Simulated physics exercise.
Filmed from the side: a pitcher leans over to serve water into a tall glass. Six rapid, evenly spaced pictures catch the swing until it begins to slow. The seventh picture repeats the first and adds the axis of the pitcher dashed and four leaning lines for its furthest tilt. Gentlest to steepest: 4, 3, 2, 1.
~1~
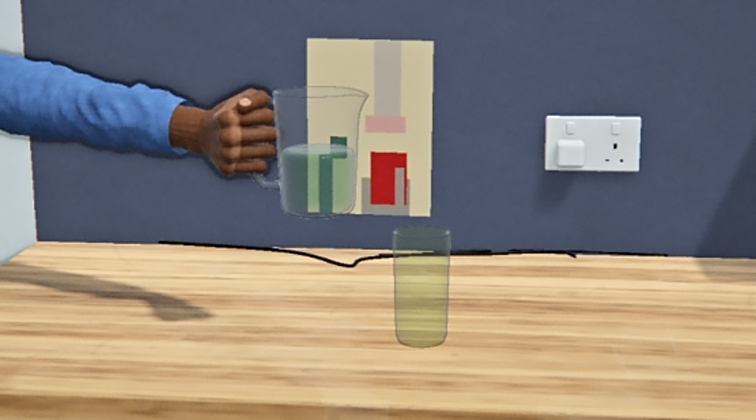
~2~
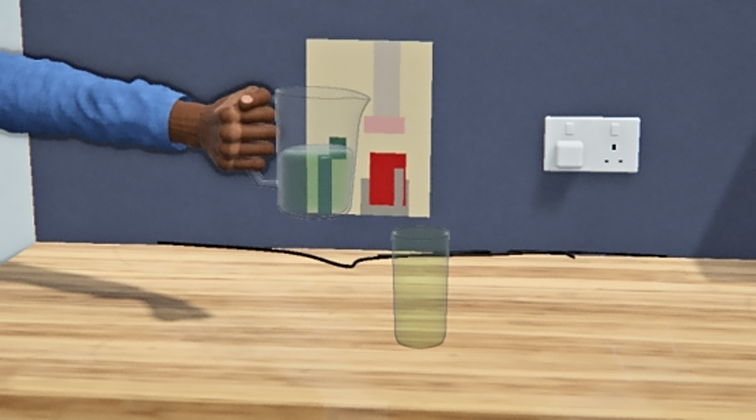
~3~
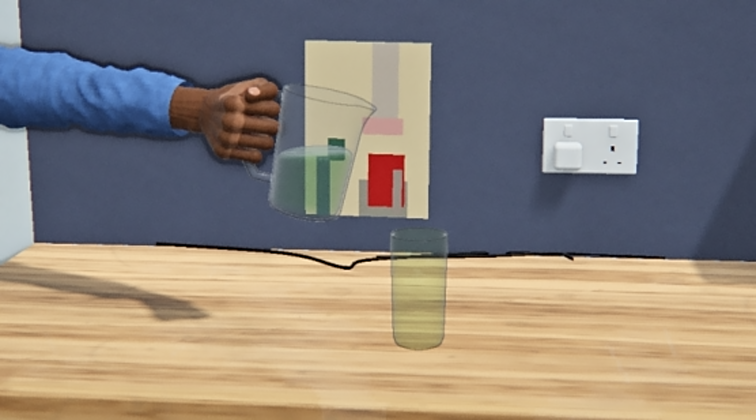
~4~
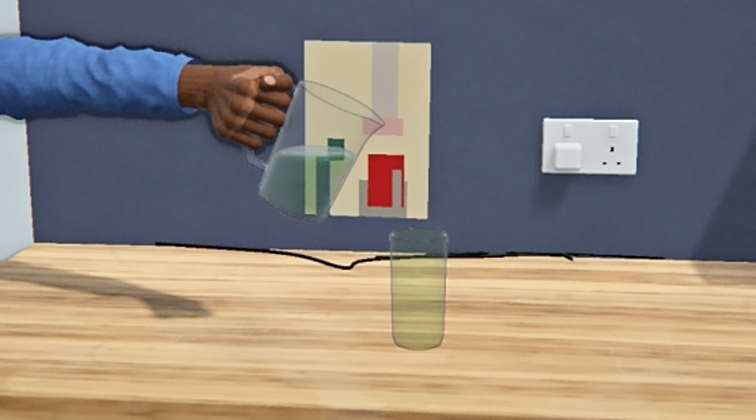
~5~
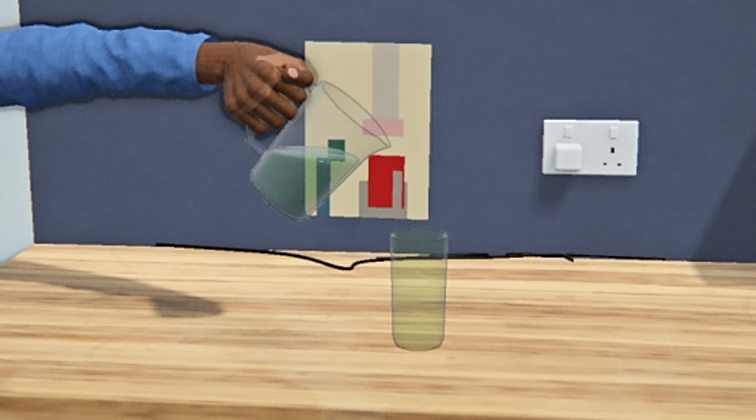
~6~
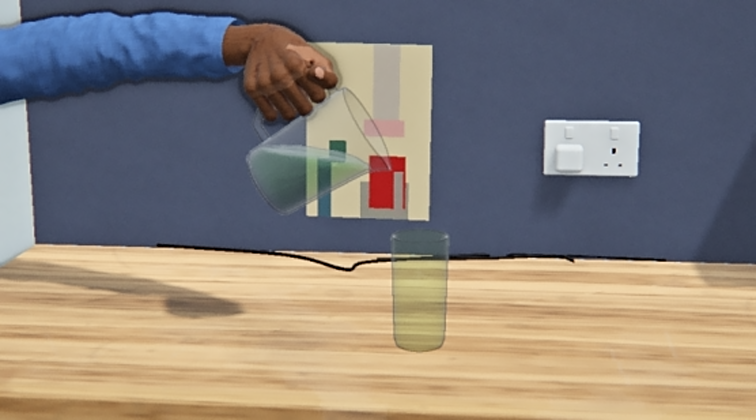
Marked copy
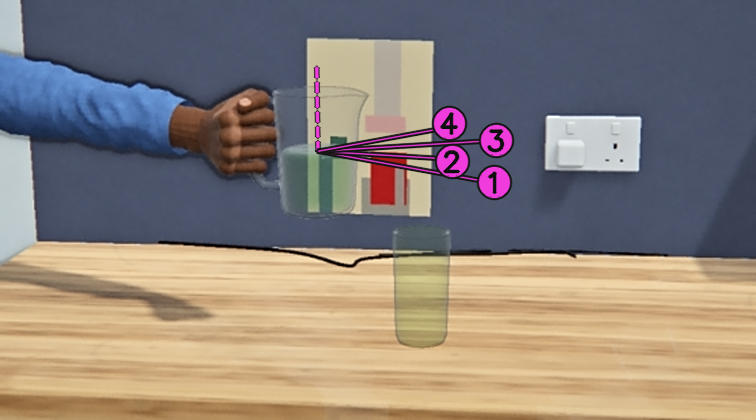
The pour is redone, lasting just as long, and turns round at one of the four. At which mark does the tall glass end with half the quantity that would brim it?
Choose 4.
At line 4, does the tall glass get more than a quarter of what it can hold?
Yes, it does.
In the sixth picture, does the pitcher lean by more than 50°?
Yes.
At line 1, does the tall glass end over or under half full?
Over half.
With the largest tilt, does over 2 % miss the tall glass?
Yes, it does.
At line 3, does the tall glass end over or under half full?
Over half.
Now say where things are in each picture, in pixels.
The first picture shows upright, lip at (367, 95); rim of the tall glass round (422, 231); nothing has left yet.
The second picture shows tipped about 3°, lip at (369, 98); nothing has left yet.
The third picture shows tipped about 12°, lip at (375, 108); nothing has left yet.
The fourth picture shows tipped about 25°, lip at (384, 124); nothing has left yet.
The fifth picture shows tipped about 41°, lip at (390, 145); nothing has left yet.
The sixth picture shows tipped about 58°, lip at (390, 168); nothing has left yet.
On the marked copy, 1 at (477, 180); 2 at (434, 158); 3 at (479, 141); 4 at (432, 130).
For line 1, the tall glass ends with about 88 % of what it can hold; 12 % of the water is spilt.
For line 2, the tall glass ends with about 84 % of what it can hold; 4 % of the water is spilt.
For line 3, the tall glass ends with about 70 % of what it can hold.
For line 4, the tall glass ends with about 52 % of what it can hold.
